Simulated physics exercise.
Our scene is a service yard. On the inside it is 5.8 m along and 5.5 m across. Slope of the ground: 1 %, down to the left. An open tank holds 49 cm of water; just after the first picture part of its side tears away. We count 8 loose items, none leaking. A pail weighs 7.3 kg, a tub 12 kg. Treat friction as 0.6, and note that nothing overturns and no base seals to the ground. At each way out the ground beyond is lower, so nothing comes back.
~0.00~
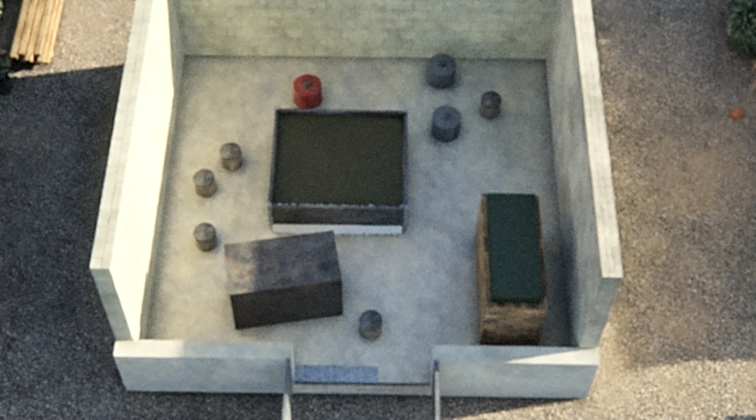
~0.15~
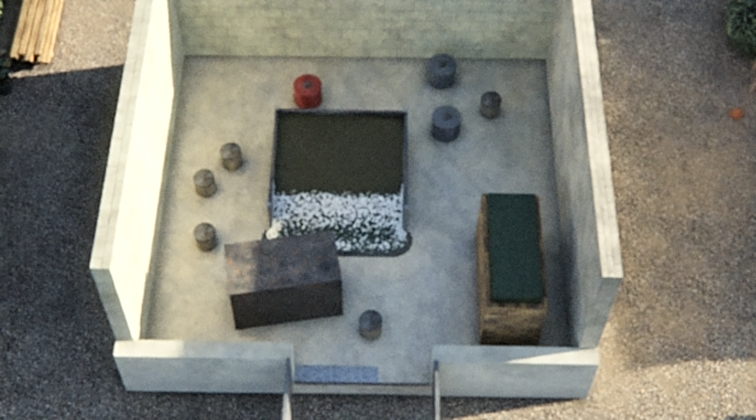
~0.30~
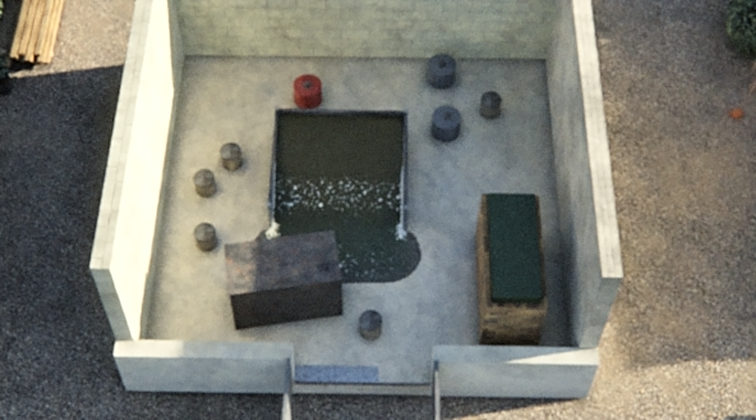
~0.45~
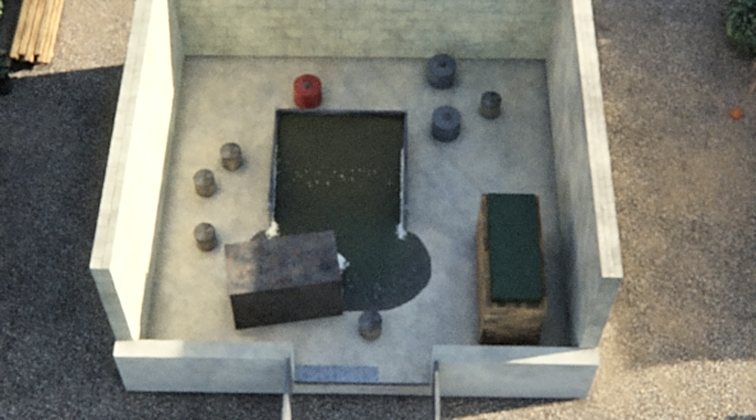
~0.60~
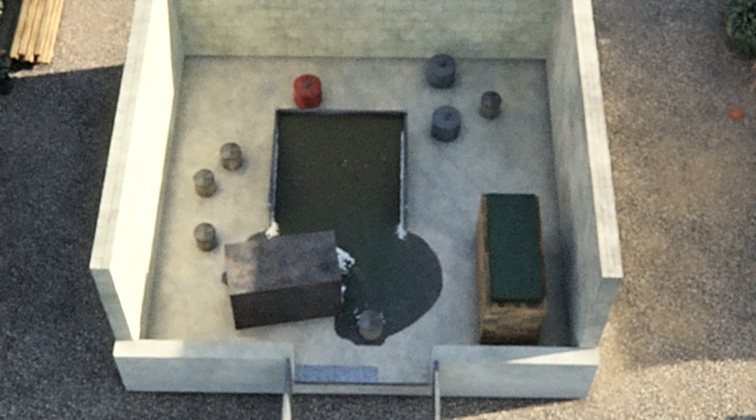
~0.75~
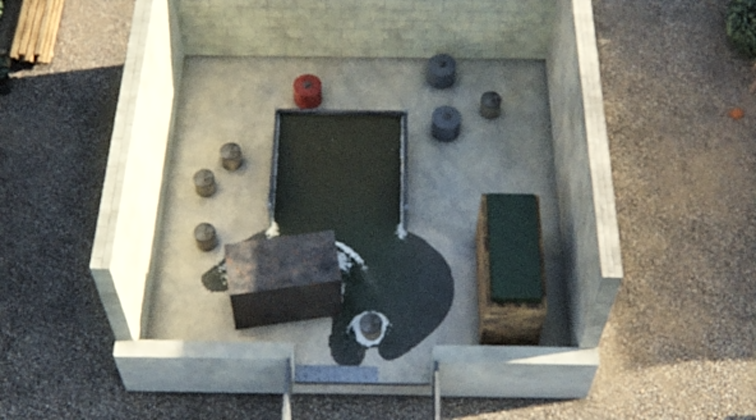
A walled yard with a pale floor and a gap in its near wall is seen from high above, with gravel outside. A dark open tank stands in the middle, a red tub behind it, small grey drums around, a brown box in front and a green-topped block at right. The tank's near side gives way and dark water pours out, foaming, spreading forward around the box and a small drum, while the objects and camera stay still.
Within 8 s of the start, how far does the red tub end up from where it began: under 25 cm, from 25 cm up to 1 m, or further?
It keeps its spot.
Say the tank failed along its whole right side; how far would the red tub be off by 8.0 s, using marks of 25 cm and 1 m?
What happens next is that the red tub drifts partway.
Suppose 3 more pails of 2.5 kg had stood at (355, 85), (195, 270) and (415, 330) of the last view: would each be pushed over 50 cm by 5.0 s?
Spot by spot, in turn: Falls short, exceeds it, exceeds it.
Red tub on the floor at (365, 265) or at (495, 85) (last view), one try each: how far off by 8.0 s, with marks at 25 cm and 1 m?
Taken in turn, it is carried a long way and then stays almost motionless.
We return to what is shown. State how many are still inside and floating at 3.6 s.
At that moment it comes to 0.
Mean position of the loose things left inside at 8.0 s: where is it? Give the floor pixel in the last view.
They average out to somewhere around (335, 128).
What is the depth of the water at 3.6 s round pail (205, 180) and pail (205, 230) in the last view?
Close to 4 and 4 centimetres.
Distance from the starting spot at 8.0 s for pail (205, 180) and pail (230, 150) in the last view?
The first ends 5 cm from its start, the second 0 cm.
After 1.6 s the red tub is near (308, 85), 0.0 m from its start, aground; 1 of 8 are out; 0 afloat.
After 3.6 s the red tub is near (308, 85), 0.0 m from its start, aground; 1 of 8 are out; 0 afloat.
After 5.6 s the red tub is near (308, 85), 0.0 m from its start, aground; 1 of 8 are out; 0 afloat.
After 8.0 s the red tub is near (308, 85), 0.0 m from its start, aground; 1 of 8 are out; 0 afloat.
